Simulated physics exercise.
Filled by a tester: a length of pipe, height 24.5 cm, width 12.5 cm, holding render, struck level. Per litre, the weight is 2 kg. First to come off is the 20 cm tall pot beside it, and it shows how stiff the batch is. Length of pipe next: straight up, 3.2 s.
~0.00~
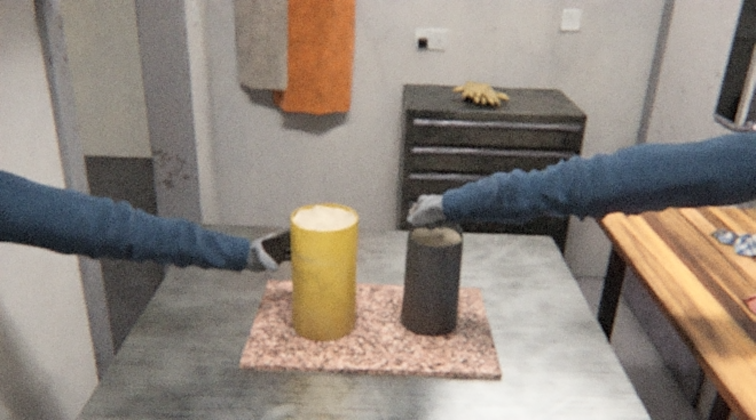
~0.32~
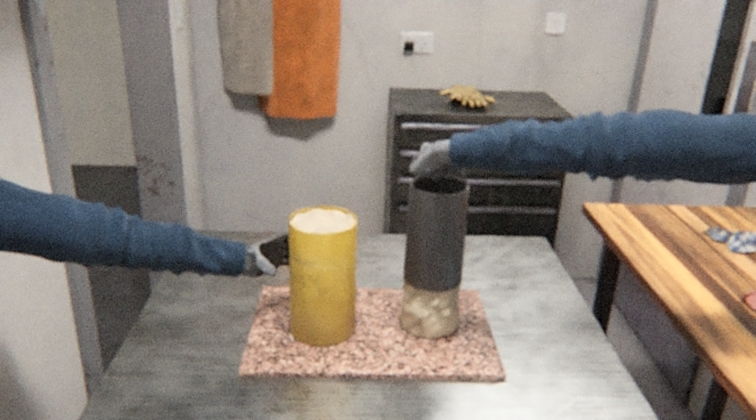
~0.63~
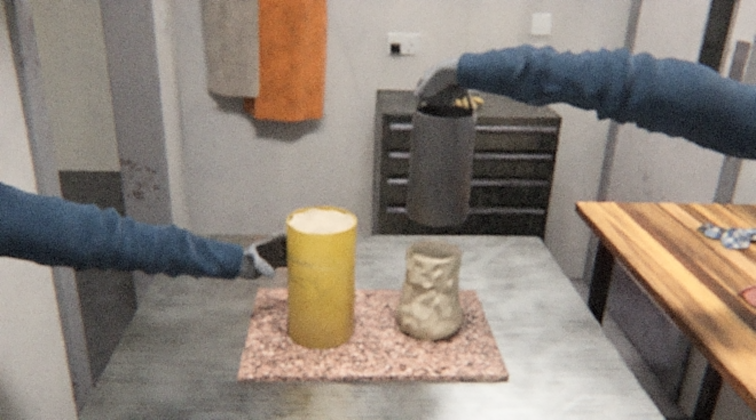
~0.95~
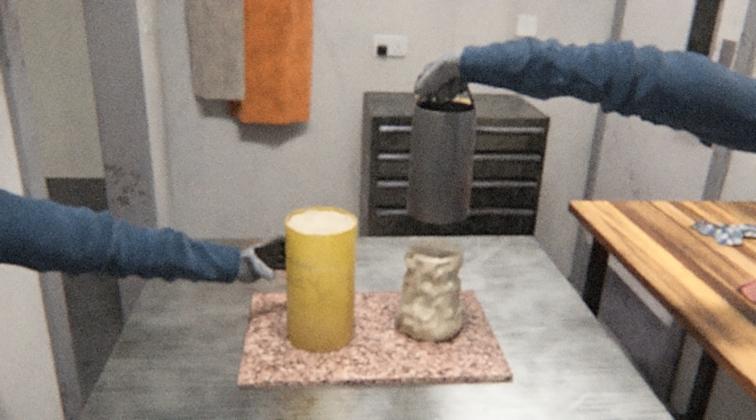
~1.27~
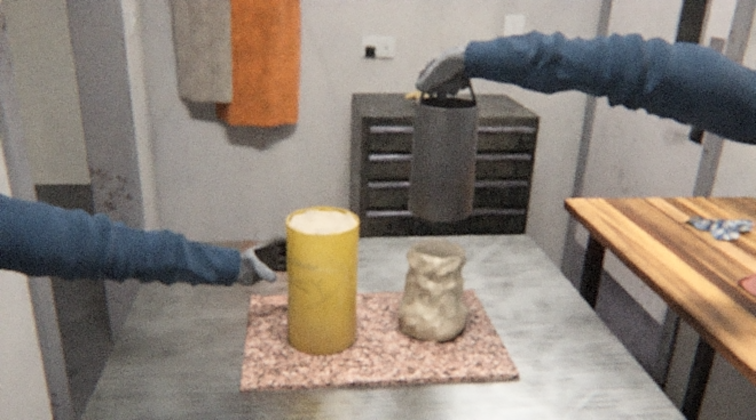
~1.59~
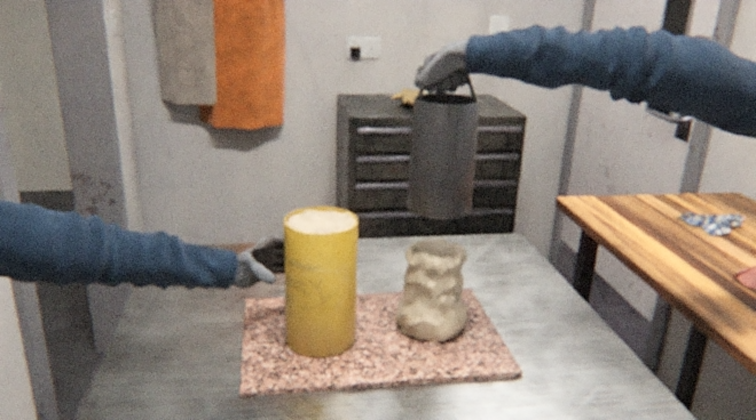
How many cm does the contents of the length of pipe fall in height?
About 5 cm.
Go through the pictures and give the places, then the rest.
In the first picture, middle of the pot's mouth at (436, 236), still down; middle of the length of pipe's top at (325, 218), not yet moved.
In the second picture, middle of the pot's mouth at (439, 186), raised 11 cm; middle of the length of pipe's top at (323, 221), not yet moved.
In the third picture, middle of the pot's mouth at (445, 113), raised 25 cm; the heap from the pot 18 cm high and 14 cm wide, top at (434, 250); middle of the length of pipe's top at (322, 221), not yet moved.
In the fourth picture, middle of the pot's mouth at (445, 108), raised 26 cm; the heap from the pot 18 cm high and 14 cm wide, top at (434, 250); middle of the length of pipe's top at (321, 222), not yet moved.
In the fifth picture, middle of the pot's mouth at (448, 104), raised 26 cm; the heap from the pot 18 cm high and 14 cm wide, top at (437, 249); middle of the length of pipe's top at (323, 222), not yet moved.
In the sixth picture, middle of the pot's mouth at (447, 100), raised 26 cm; the heap from the pot 18 cm high and 14 cm wide, top at (436, 248); middle of the length of pipe's top at (321, 221), not yet moved.
By 2.4 s, the length of pipe is up 5.9 cm; the render has come down 0.3 cm to 24 cm and is 13 cm wide.
By 3.2 s, the length of pipe is up 15 cm; the render has come down 3.9 cm to 21 cm and is 16 cm wide.
By 4.0 s, the length of pipe is up 25 cm; the render has come down 5.2 cm to 19 cm and is 17 cm wide.
By 4.9 s, the length of pipe is clear; the render has come down 5.3 cm to 19 cm and is 18 cm wide.
By 5.4 s, at rest, the length of pipe is clear; the render has come down 5.4 cm to 19 cm and is 18 cm wide.
